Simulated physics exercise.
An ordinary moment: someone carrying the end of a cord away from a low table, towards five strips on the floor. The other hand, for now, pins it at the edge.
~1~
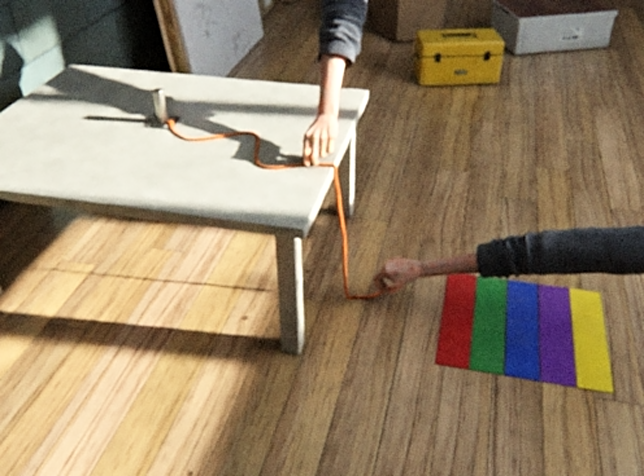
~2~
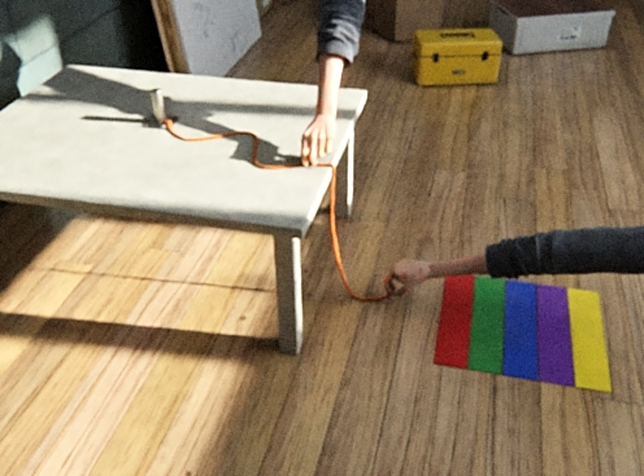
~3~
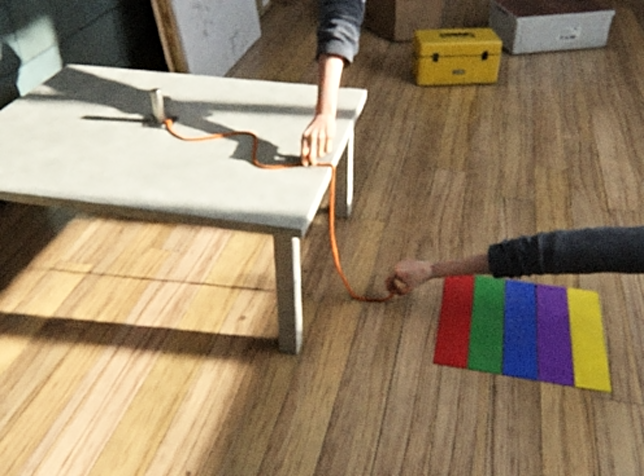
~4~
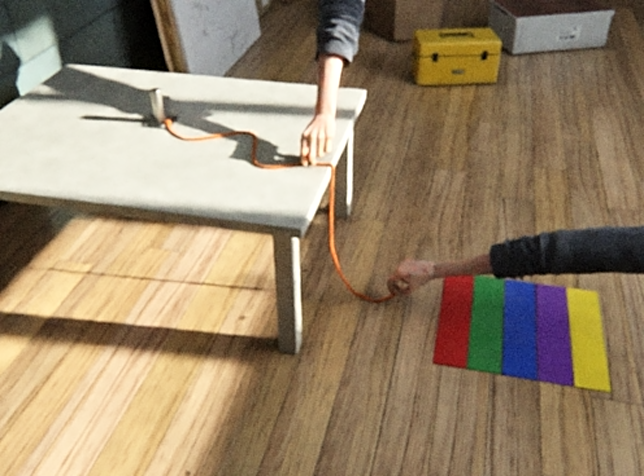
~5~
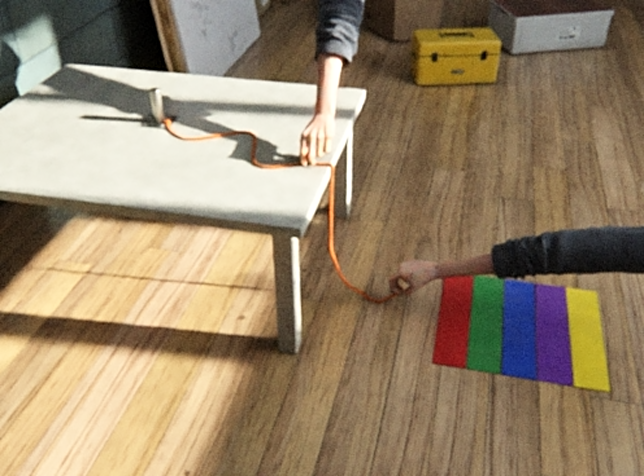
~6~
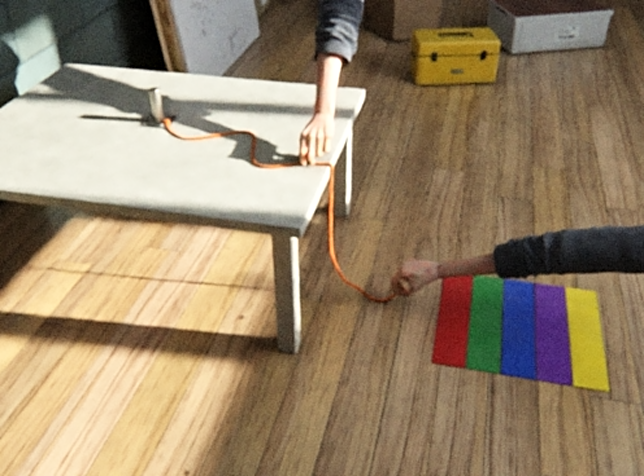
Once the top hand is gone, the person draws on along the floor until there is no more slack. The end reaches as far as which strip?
As far as the purple strip.
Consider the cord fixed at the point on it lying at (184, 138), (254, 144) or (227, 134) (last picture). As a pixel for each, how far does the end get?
Results: (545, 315); (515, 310); (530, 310).
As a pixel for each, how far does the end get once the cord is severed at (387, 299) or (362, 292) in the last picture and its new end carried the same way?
First try near (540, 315), second near (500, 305).
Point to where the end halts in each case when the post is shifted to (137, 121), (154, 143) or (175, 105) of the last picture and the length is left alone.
The three places are (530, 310), (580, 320) and (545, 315), in that order.
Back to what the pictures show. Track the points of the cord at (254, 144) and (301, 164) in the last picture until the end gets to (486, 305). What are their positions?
(286, 149), then (341, 192).
Soon after, end near (486, 305); over green.
Then, end near (530, 312); over blue.
At full stretch, end near (556, 315); over purple. The end stops over the purple strip.
